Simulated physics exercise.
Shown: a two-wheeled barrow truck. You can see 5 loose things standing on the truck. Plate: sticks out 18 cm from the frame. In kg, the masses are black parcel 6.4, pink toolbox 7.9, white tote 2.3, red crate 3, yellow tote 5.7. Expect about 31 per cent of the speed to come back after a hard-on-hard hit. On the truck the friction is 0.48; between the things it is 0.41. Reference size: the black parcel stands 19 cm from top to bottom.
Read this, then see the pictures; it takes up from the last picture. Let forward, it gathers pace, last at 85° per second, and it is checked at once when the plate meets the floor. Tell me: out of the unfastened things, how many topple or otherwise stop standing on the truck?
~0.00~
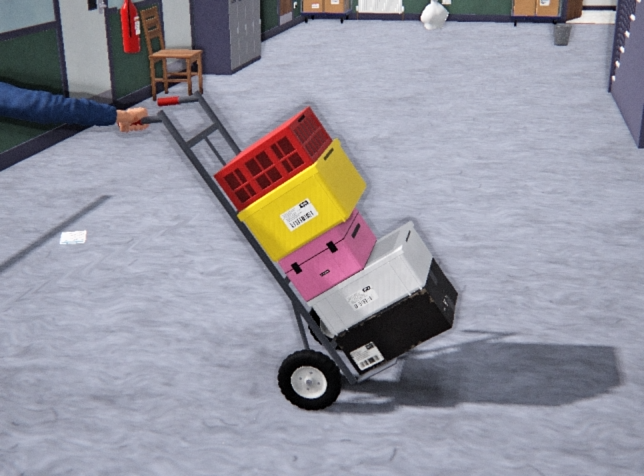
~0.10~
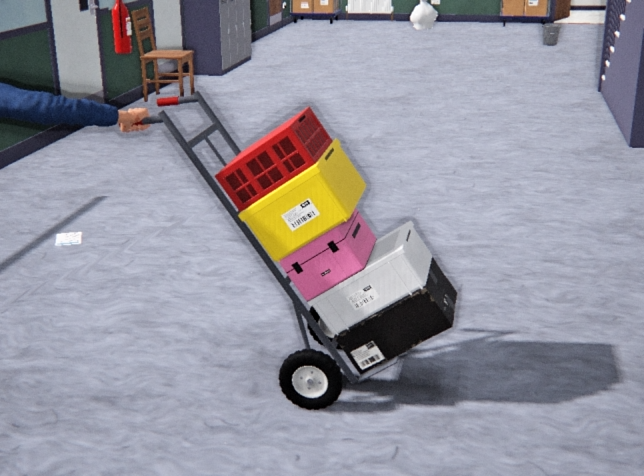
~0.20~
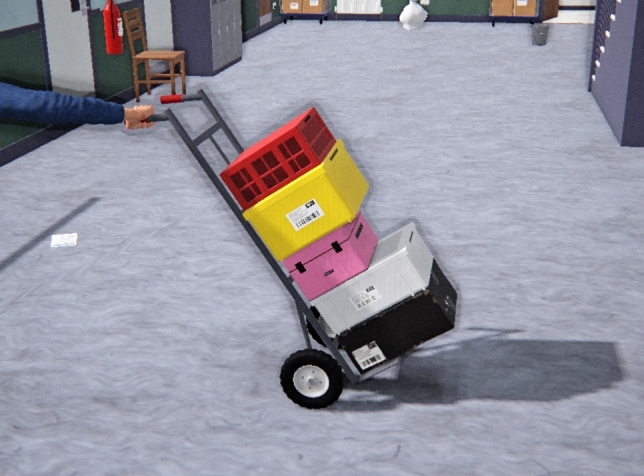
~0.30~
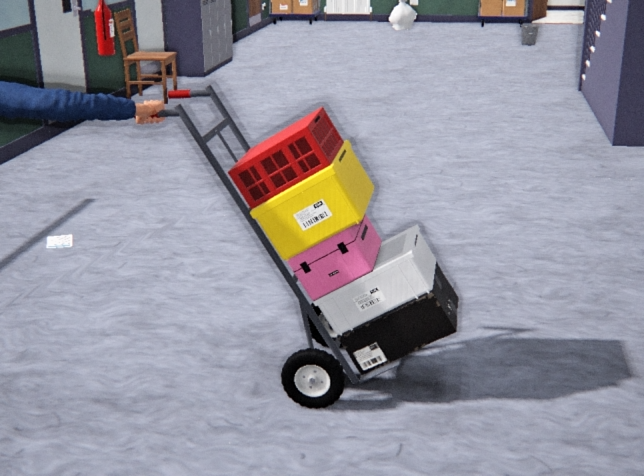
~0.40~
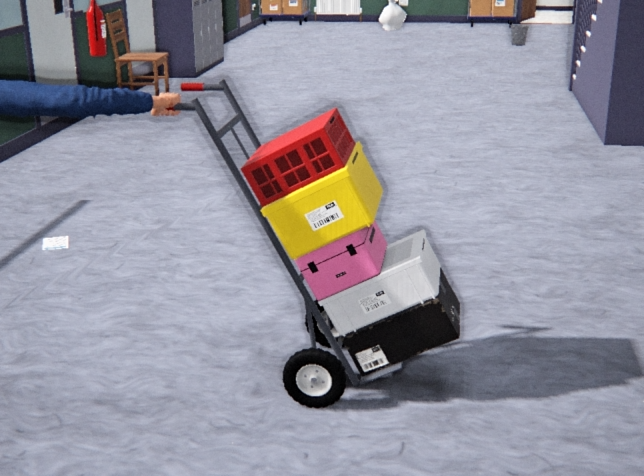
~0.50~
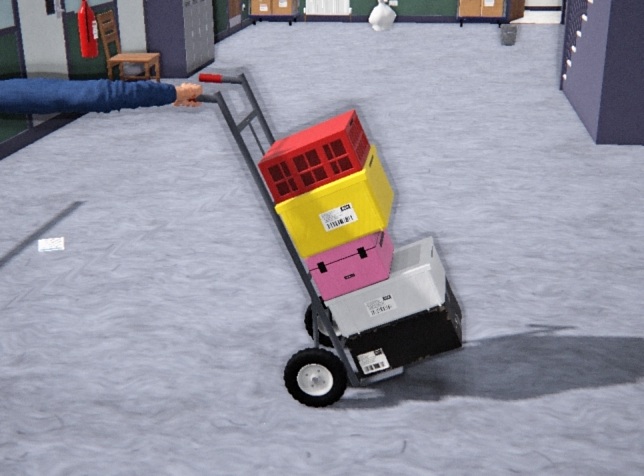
Watch, precisely two of them will go.
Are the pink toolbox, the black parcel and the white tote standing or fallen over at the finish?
Outcome noted - the pink toolbox survives without falling, the black parcel survives without falling, the white tote survives without falling.
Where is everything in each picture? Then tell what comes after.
Truck 35° back; black parcel (397, 316); pink toolbox (329, 250), in the first picture.
Truck 35° back; yellow tote (306, 200); white tote (372, 278), in the second picture.
Truck 34° back; red crate (280, 158); yellow tote (310, 200), in the third picture.
Truck 31° back; white tote (377, 280); red crate (288, 157), in the fourth picture.
Truck 28° back; yellow tote (326, 200); white tote (382, 283), in the fifth picture.
Truck 24° back; black parcel (405, 325); pink toolbox (351, 253), in the sixth picture.
By 1.00 s, truck upright; pink toolbox 6 cm from its spot near (408, 275); red crate rocked 4° off its seat; yellow tote rocked 4° off its seat.
By 1.50 s, truck upright; red crate now dropped from the stack; pink toolbox 8 cm from its spot near (411, 275); yellow tote rocked 59° off its seat.
By 1.70 s, truck upright; yellow tote now dropped from the stack; pink toolbox 8 cm from its spot near (411, 275); white tote 3 cm from its spot.
By 2.10 s, truck upright; pink toolbox 8 cm from its spot near (411, 275); white tote 3 cm from its spot.
When it is over (2.9 s), dropped from the stack, red crate and yellow tote; the other 3 within 10 cm of the start. End places, in pixels of the last picture, black parcel near (410, 358), pink toolbox near (411, 275).
